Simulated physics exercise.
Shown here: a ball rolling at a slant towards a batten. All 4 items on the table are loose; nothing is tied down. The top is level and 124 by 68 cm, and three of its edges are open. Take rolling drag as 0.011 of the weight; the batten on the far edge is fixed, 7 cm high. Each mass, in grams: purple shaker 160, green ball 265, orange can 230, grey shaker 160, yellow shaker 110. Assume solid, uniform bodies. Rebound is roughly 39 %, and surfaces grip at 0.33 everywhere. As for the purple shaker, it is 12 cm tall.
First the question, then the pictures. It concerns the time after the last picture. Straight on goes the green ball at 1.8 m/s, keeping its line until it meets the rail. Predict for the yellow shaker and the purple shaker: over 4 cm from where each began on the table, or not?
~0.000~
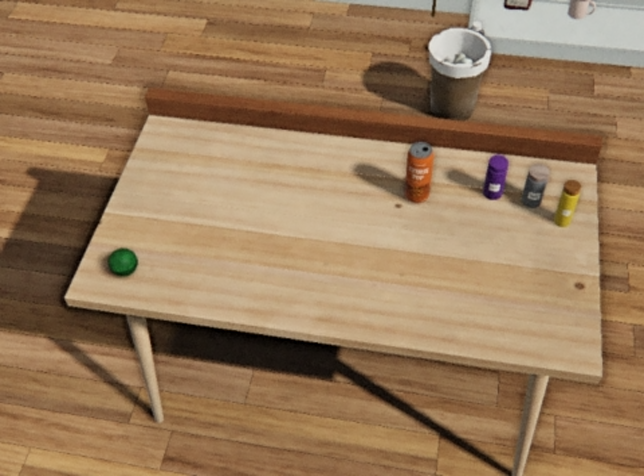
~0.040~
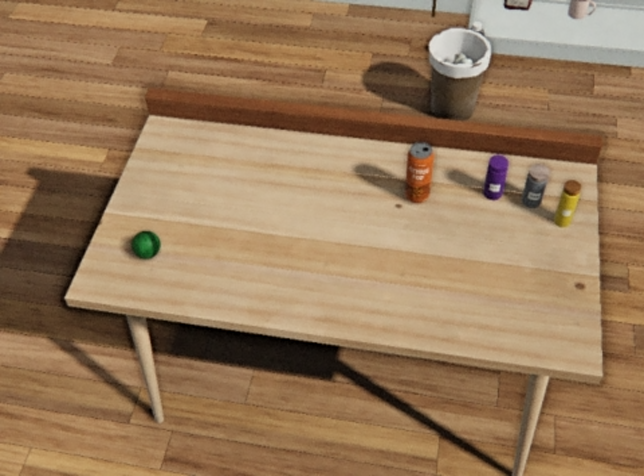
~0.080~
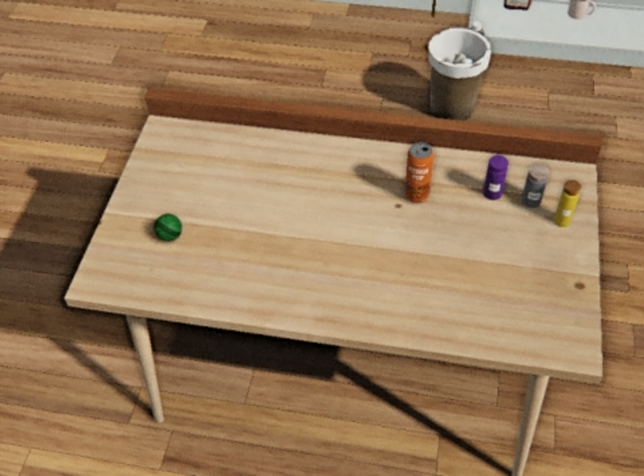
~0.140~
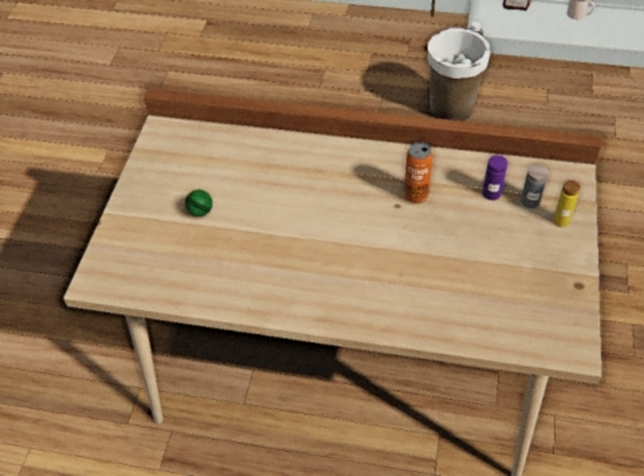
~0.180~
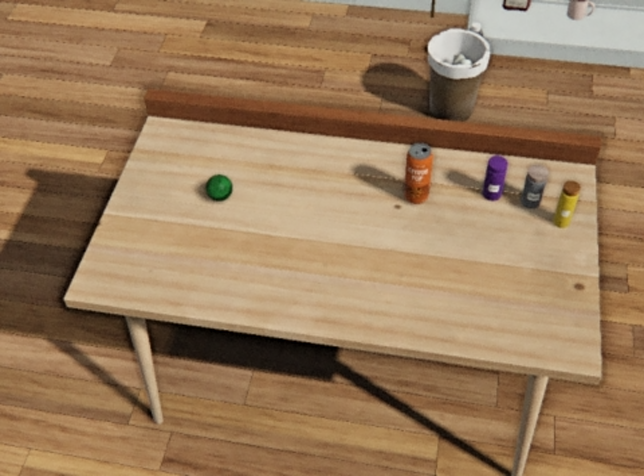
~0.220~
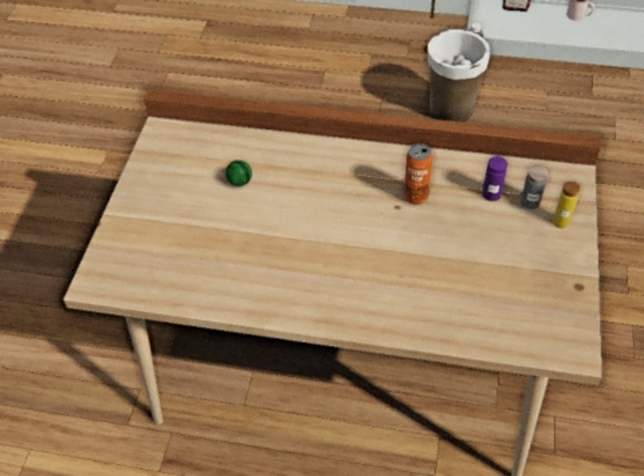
Yellow shaker - not over, purple shaker - not over.
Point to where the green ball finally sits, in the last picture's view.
Near (411, 185).
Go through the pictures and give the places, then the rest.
In the first frame, green ball (123, 262); yellow shaker (567, 204); purple shaker (496, 178).
In the second frame, green ball (146, 245); orange can (419, 174).
In the third frame, green ball (168, 228); orange can (419, 174).
In the fourth frame, green ball (199, 203); orange can (418, 174).
In the fifth frame, green ball (219, 188); orange can (418, 175).
In the sixth frame, green ball (239, 173); yellow shaker (566, 205); purple shaker (495, 179).
After 0.42 s, green ball near (310, 146).
After 0.72 s, green ball near (382, 175).
At rest (1.4 s), not toppled but over 4 cm from the start, orange can; the other 3 in place, give or take 4 cm. Seen from the same camera at the end, yellow shaker near (566, 205), purple shaker near (495, 179).
